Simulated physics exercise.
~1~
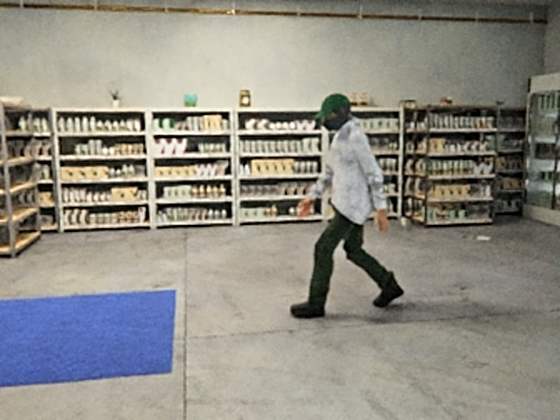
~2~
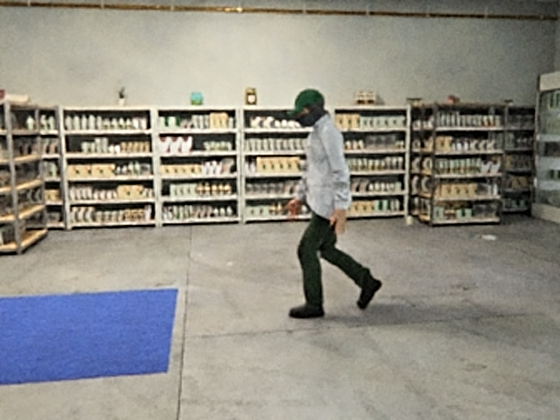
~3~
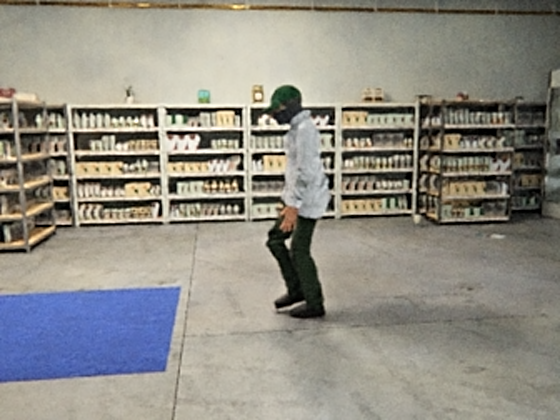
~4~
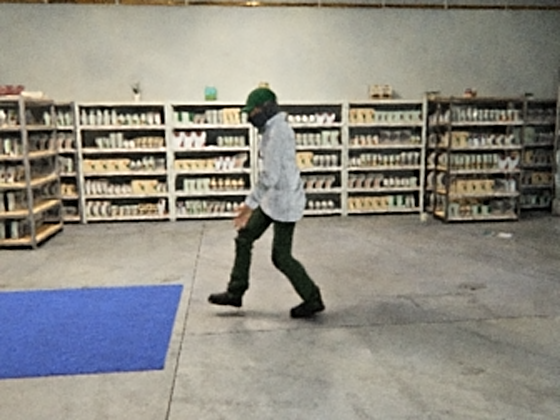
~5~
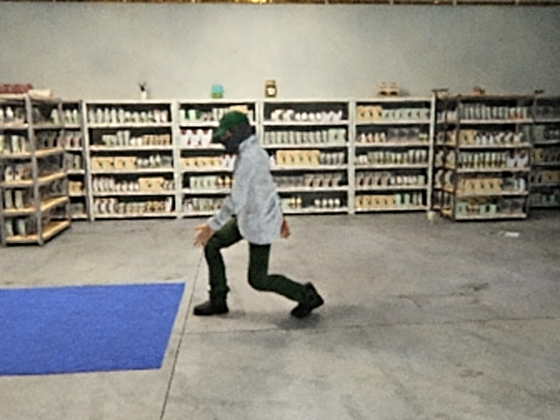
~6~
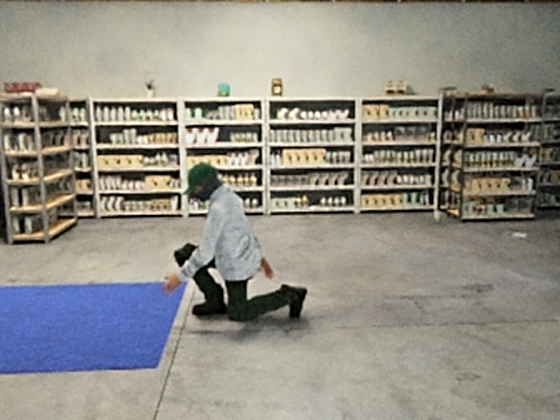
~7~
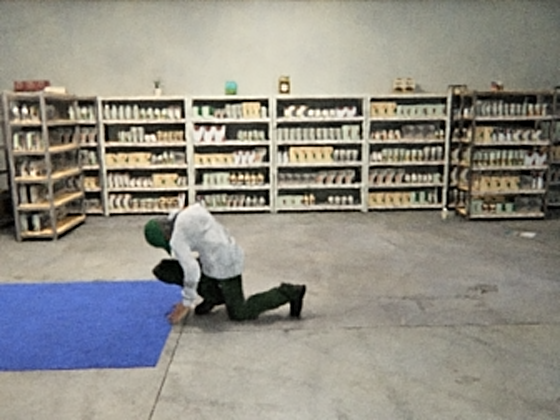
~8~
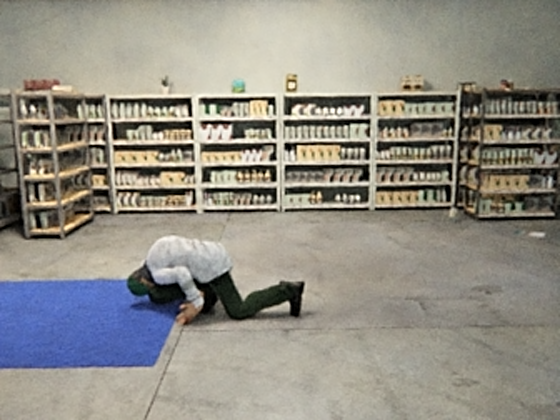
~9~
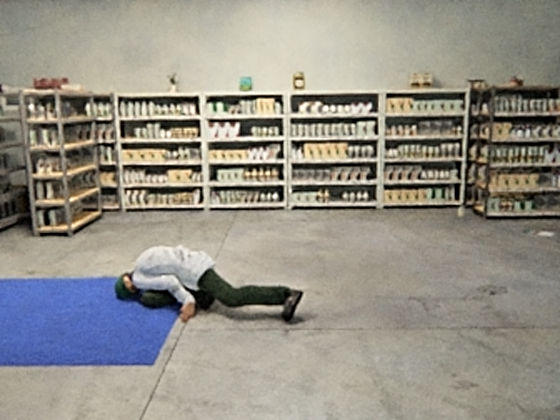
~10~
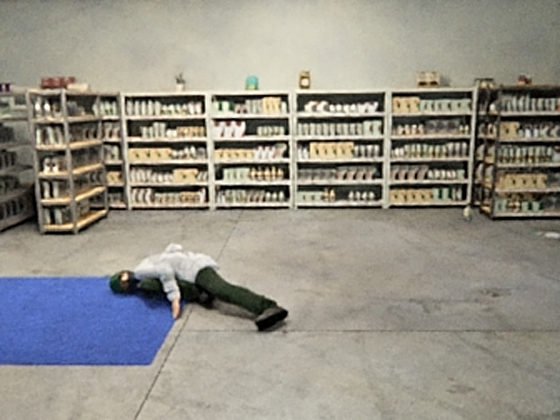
A person in a green cap, pale shirt and dark green trousers walks leftward across a grey concrete floor, seen side-on from across a storeroom. A blue mat lies at the left, and shelves packed with bottles and boxes line the back wall as the view drifts slightly sideways. Nearing the mat, the walker bends at the knees, sinks low and pitches forward, arms hanging toward the floor. The head and chest drop over the mat's near edge. The walker ends stretched out flat, head and chest on the blue, legs trailing on the concrete.
